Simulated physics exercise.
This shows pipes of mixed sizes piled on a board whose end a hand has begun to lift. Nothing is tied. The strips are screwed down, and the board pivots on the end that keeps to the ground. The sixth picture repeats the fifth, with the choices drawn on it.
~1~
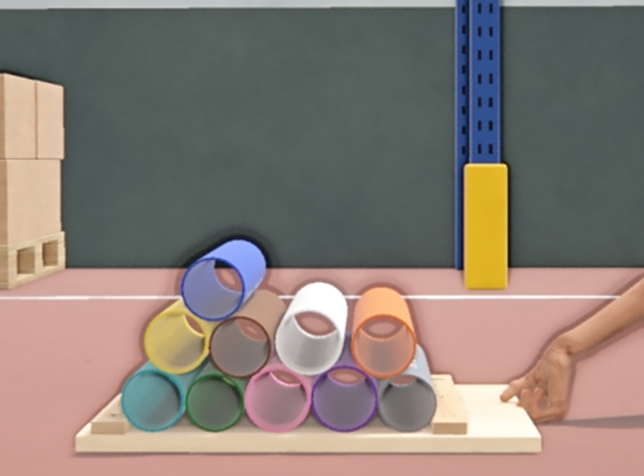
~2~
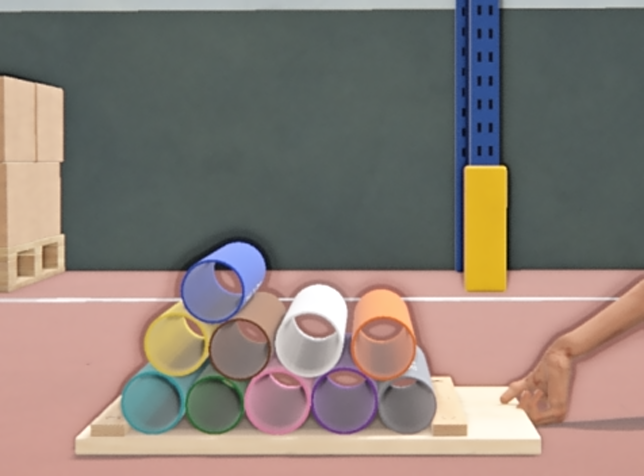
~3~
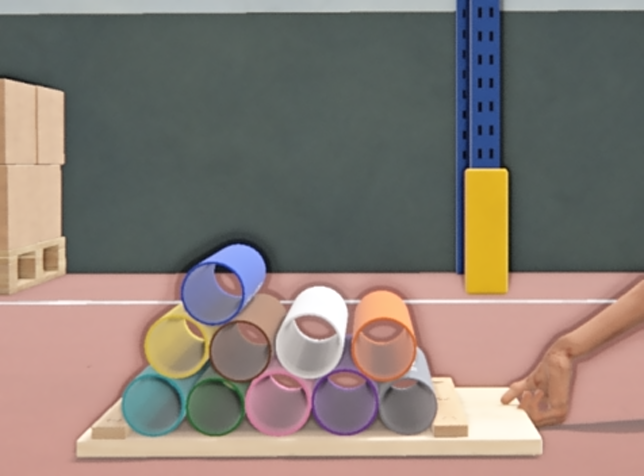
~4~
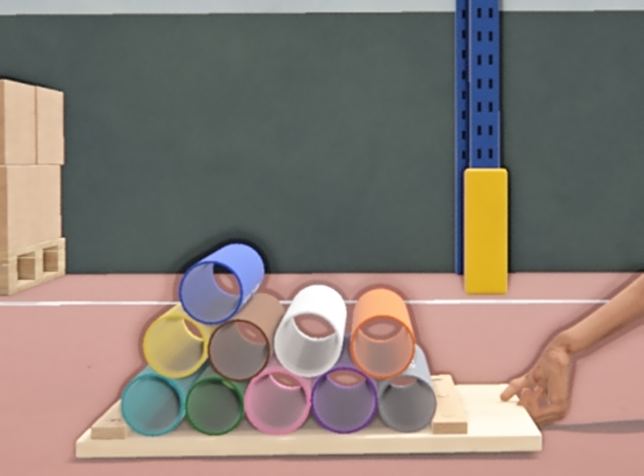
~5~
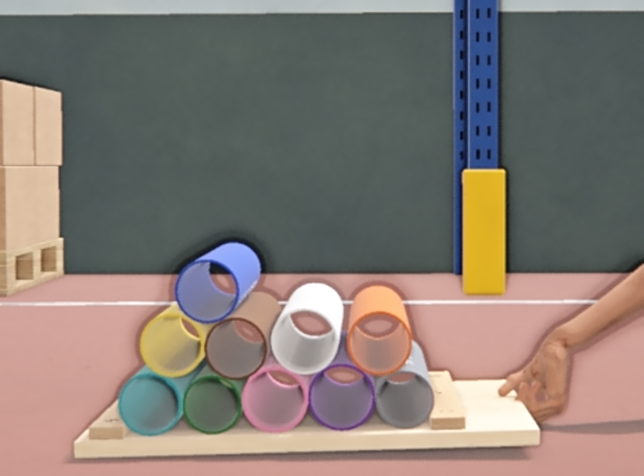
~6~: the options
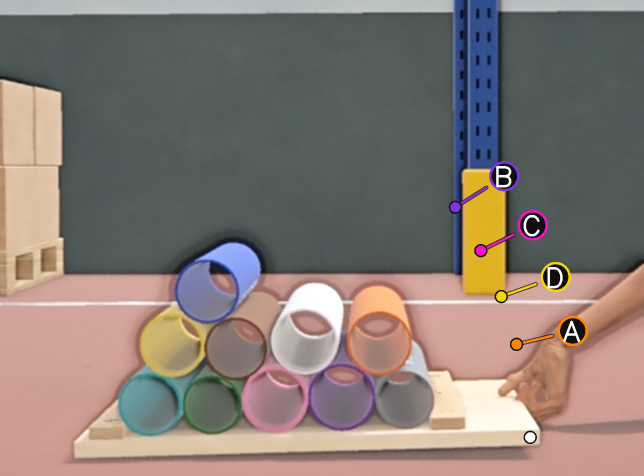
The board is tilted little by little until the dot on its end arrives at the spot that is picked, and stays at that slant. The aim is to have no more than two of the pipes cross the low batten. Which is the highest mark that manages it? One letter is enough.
The highest mark that will do is D.
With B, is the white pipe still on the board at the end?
The white pipe: No.
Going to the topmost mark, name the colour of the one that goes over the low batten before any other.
It is the yellow one.
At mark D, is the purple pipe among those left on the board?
Yes.
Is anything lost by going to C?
Yes, at C.
On the marked copy, A at (517, 345); B at (455, 207); C at (481, 250); D at (501, 297); the white dot at (530, 437).
With D. Early on, board at 15°.
Further on, board at 20°.
At the end, board at 20°, two over the low batten (yellow, blue).
As for the rest, A none over the low batten; B ten over the low batten; C nine over the low batten.
